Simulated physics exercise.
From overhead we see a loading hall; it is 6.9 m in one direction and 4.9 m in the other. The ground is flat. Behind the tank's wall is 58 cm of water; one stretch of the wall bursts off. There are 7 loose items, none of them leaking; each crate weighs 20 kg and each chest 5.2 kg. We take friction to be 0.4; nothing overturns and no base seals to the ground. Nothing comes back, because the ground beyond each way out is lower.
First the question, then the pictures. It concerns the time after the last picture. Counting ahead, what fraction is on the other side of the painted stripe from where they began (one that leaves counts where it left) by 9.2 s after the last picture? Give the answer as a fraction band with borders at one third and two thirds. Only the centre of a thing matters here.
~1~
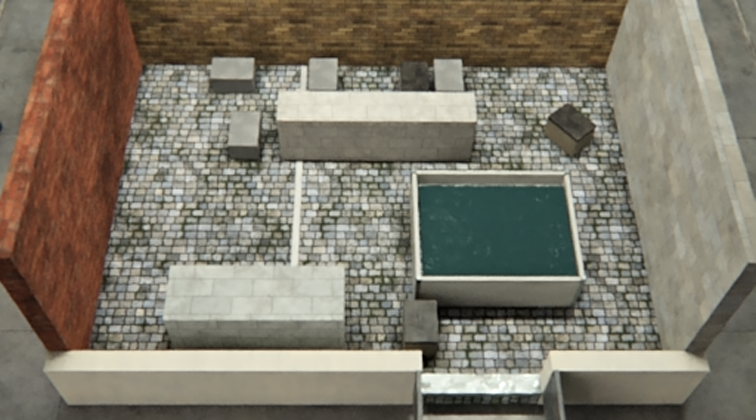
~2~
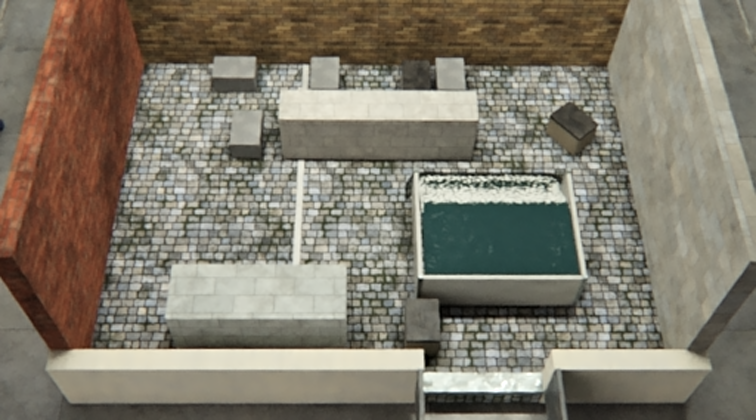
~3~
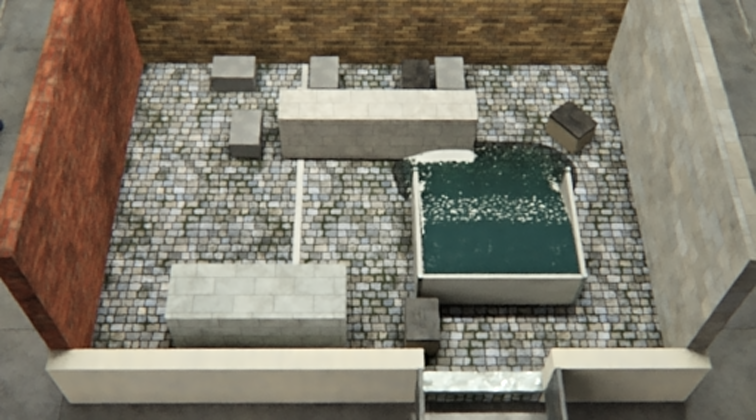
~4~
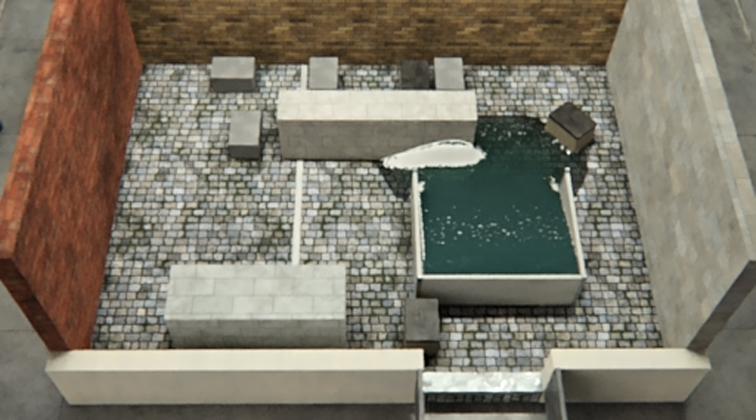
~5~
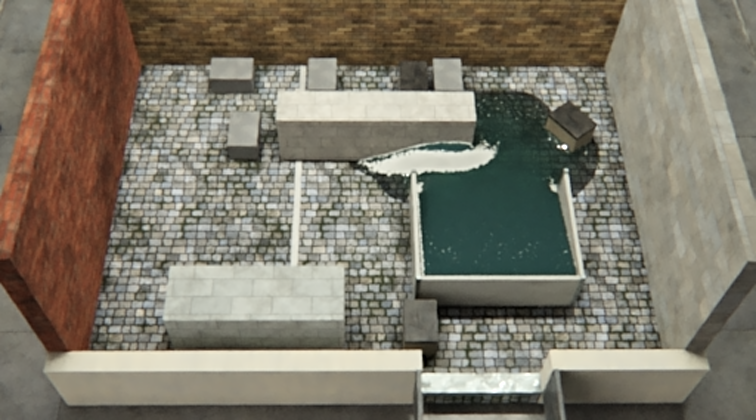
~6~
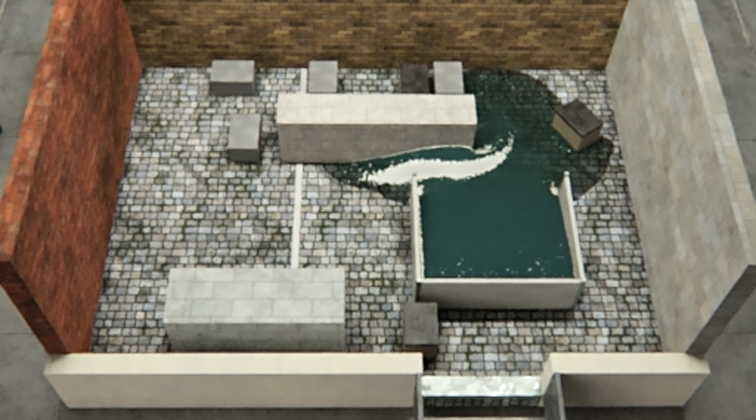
Band: 1/3 up to 2/3.
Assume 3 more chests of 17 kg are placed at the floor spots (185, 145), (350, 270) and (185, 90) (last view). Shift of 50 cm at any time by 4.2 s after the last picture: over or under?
Respectively: A smaller shift, a smaller shift, a smaller shift.
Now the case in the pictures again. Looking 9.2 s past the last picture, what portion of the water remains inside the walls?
Around 96 % of the water.
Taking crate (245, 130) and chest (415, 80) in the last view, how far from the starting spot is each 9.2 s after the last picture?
Respectively, 30 cm and 250 cm.
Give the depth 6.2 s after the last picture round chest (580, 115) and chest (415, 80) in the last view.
I'd estimate 7 cm for the first and 8 cm for the second.
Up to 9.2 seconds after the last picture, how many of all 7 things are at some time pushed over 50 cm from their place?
I make that 6.
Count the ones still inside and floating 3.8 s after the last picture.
I get 3.
Then, 1.2 s after the last picture 0 of 7 are over the mark; 1 afloat.
Then, 3.8 s after the last picture 1 of 7 are over the mark; 3 afloat.
Then, 6.2 s after the last picture 3 of 7 are over the mark; 3 afloat.
Then, 9.2 s after the last picture 3 of 7 are over the mark; 4 afloat.
